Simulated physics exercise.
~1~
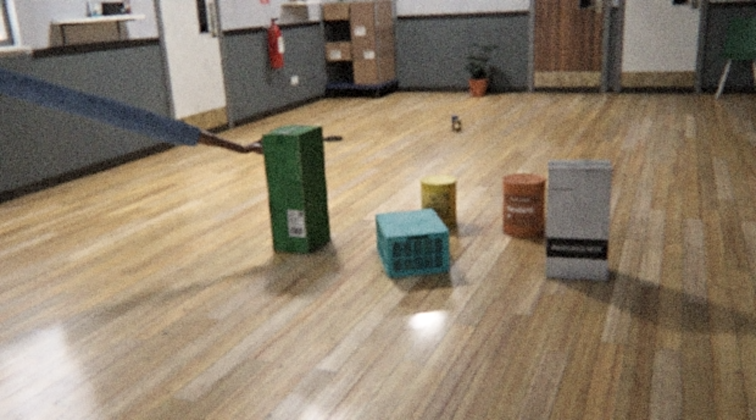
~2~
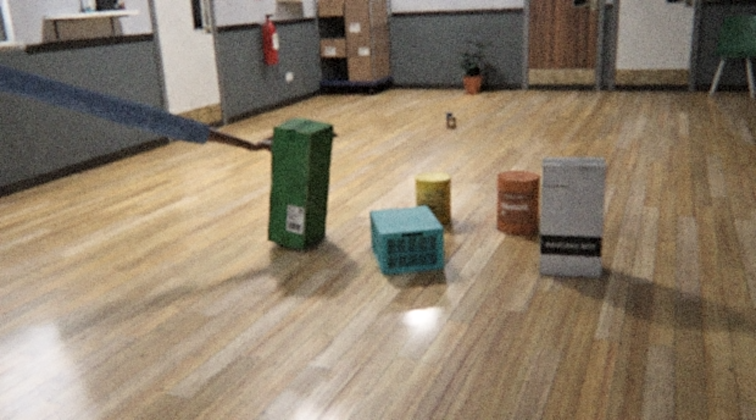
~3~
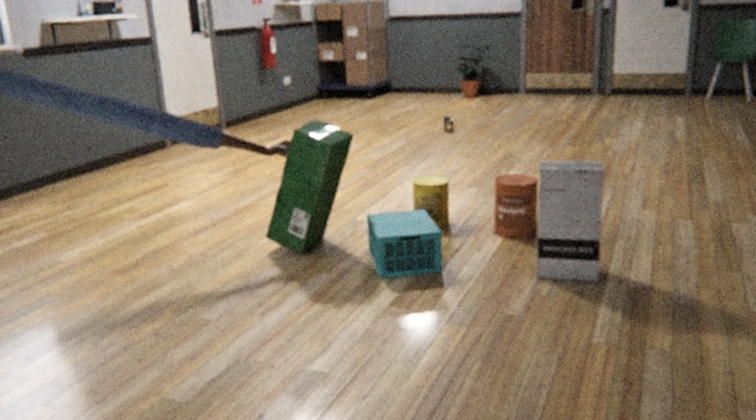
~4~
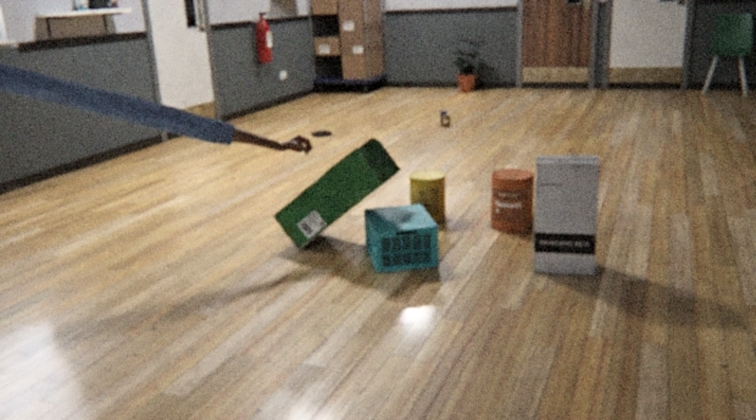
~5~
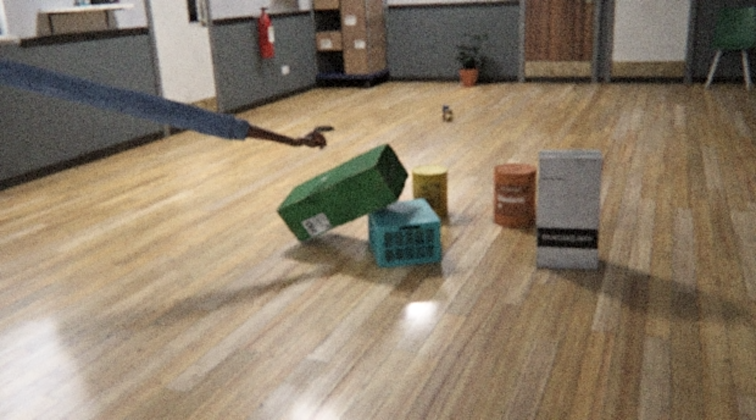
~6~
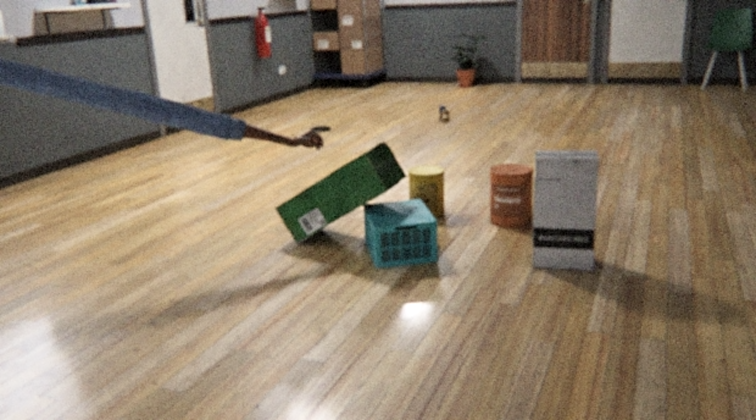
A tall green box stands at the left of a group of objects on a shiny wooden floor, seen from slightly above by a gently swaying camera in a large room with doors and a fire extinguisher. To its right are a turquoise crate, a yellow pail, an orange pail and a white box. An arm in a blue sleeve reaches in from the left and pushes the green box near its top. The box tilts to the right, then tips further as the hand extends. It topples against the turquoise crate and ends slanted there, with the hand held above.
